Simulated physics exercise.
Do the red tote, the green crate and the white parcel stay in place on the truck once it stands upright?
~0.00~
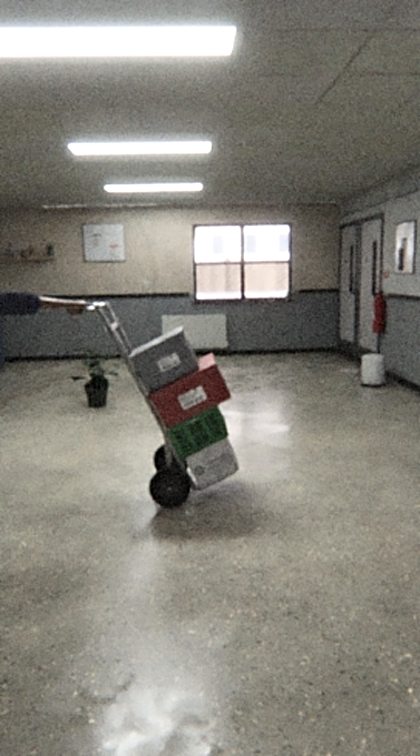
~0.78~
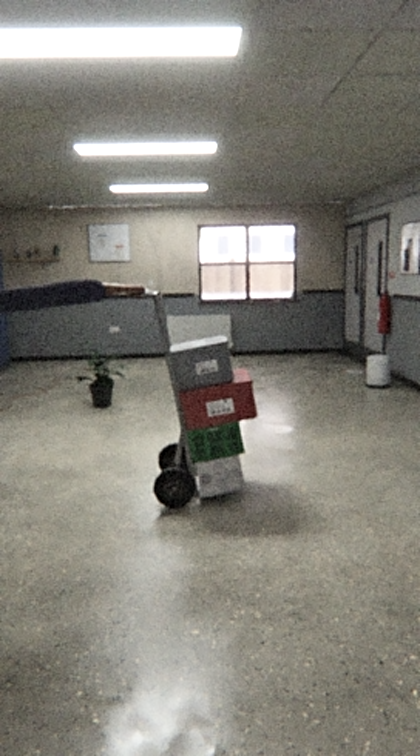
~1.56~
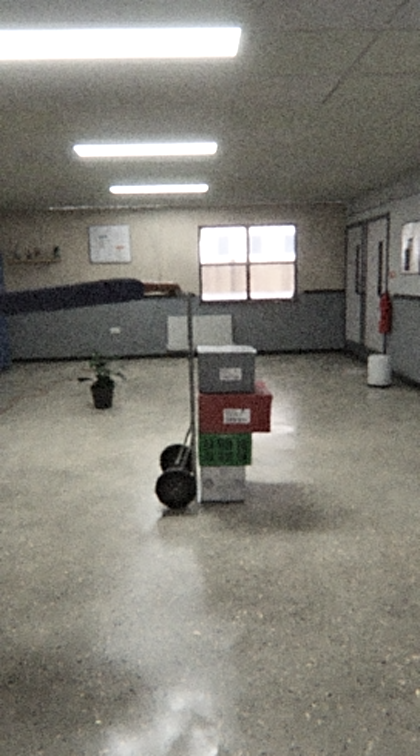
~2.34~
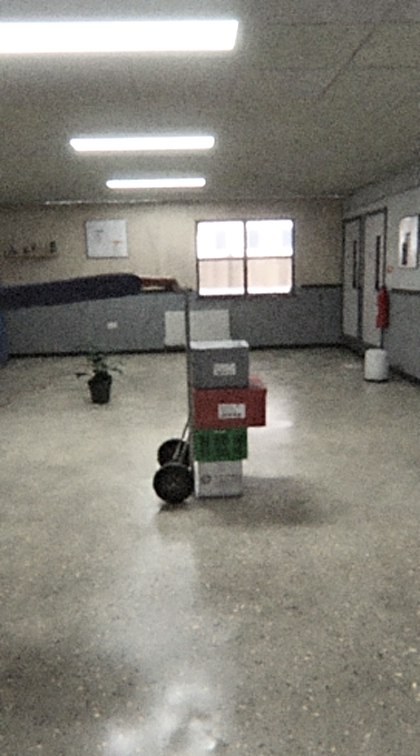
Yes, the red tote, the green crate and the white parcel all keep their places in the stack as the truck comes to stand upright.
